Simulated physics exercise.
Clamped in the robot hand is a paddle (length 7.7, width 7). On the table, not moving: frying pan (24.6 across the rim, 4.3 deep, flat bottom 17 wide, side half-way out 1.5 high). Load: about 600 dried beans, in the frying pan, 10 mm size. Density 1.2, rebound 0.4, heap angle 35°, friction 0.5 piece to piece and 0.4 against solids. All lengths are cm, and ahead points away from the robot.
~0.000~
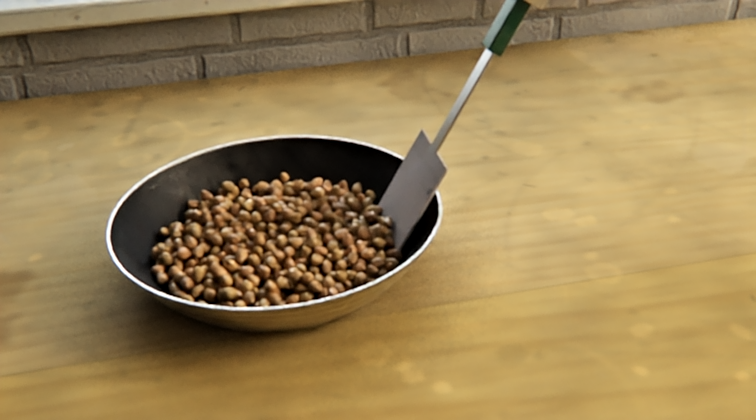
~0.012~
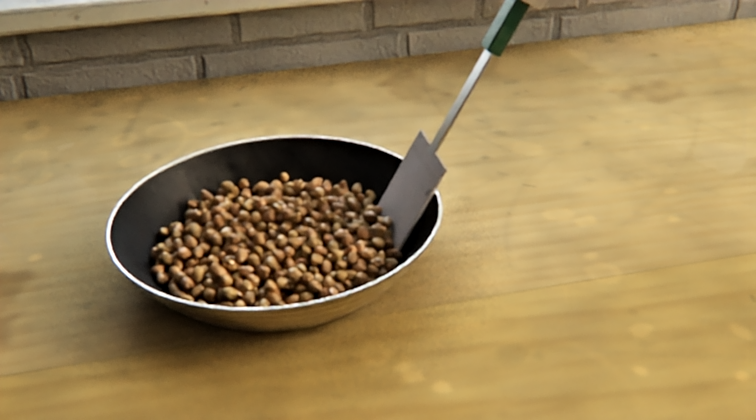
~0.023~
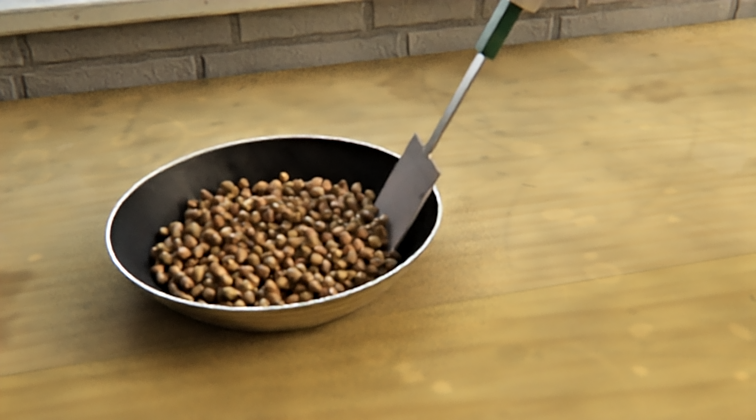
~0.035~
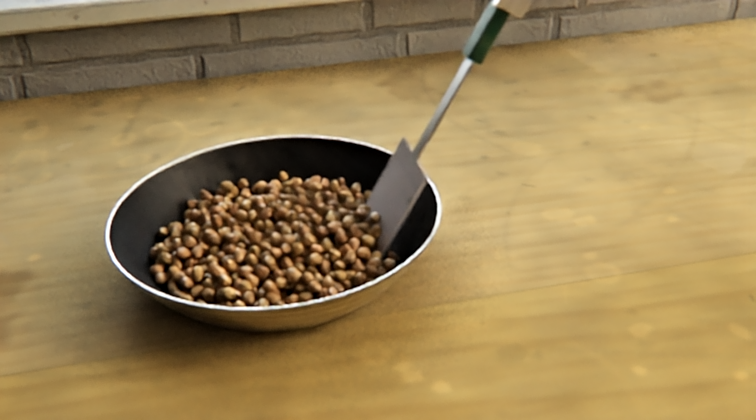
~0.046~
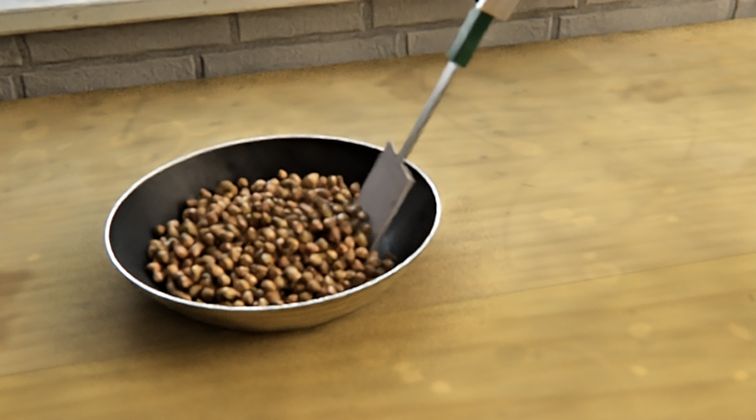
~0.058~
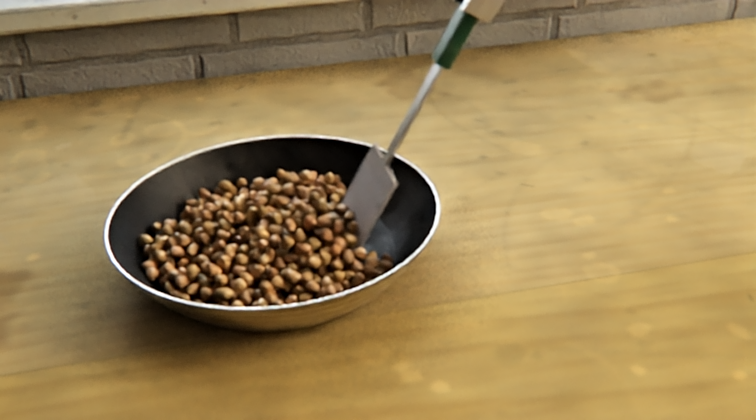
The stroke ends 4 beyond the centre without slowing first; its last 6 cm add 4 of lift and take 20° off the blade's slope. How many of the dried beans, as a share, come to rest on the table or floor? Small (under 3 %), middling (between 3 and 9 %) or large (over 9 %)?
Answer: Middling; between 3 and 9 % of the dried beans finish on the table or floor.
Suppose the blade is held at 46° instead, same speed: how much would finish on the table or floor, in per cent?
In that case some 5 per cent.
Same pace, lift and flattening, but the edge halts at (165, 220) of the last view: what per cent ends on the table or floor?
Some 20 per cent.
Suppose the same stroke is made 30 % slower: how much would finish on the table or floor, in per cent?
In that case some 0 per cent.
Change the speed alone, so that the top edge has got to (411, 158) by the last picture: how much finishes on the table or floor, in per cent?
Some 0 per cent.
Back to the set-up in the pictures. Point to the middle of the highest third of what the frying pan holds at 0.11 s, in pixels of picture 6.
Near (239, 227).
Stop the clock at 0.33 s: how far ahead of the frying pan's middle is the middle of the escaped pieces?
About 20 cm.
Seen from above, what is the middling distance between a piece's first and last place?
Some 2 cm.
After 0.09 s, sloping 59°, highest piece 6 above the table; 597 in the frying pan.
After 0.11 s, sloping 51°, highest piece 7 above the table; 597 in the frying pan.
After 0.33 s, sloping 40°, highest piece 5 above the table; 563 in the frying pan, 31 on the table or floor, 3 on the blade or in flight.
After 1.38 s, sloping 40°, highest piece 5 above the table; 563 in the frying pan, 34 on the table or floor.
In the end, 563 in the frying pan, 34 on the table or floor. That is 6 % on the table or floor.
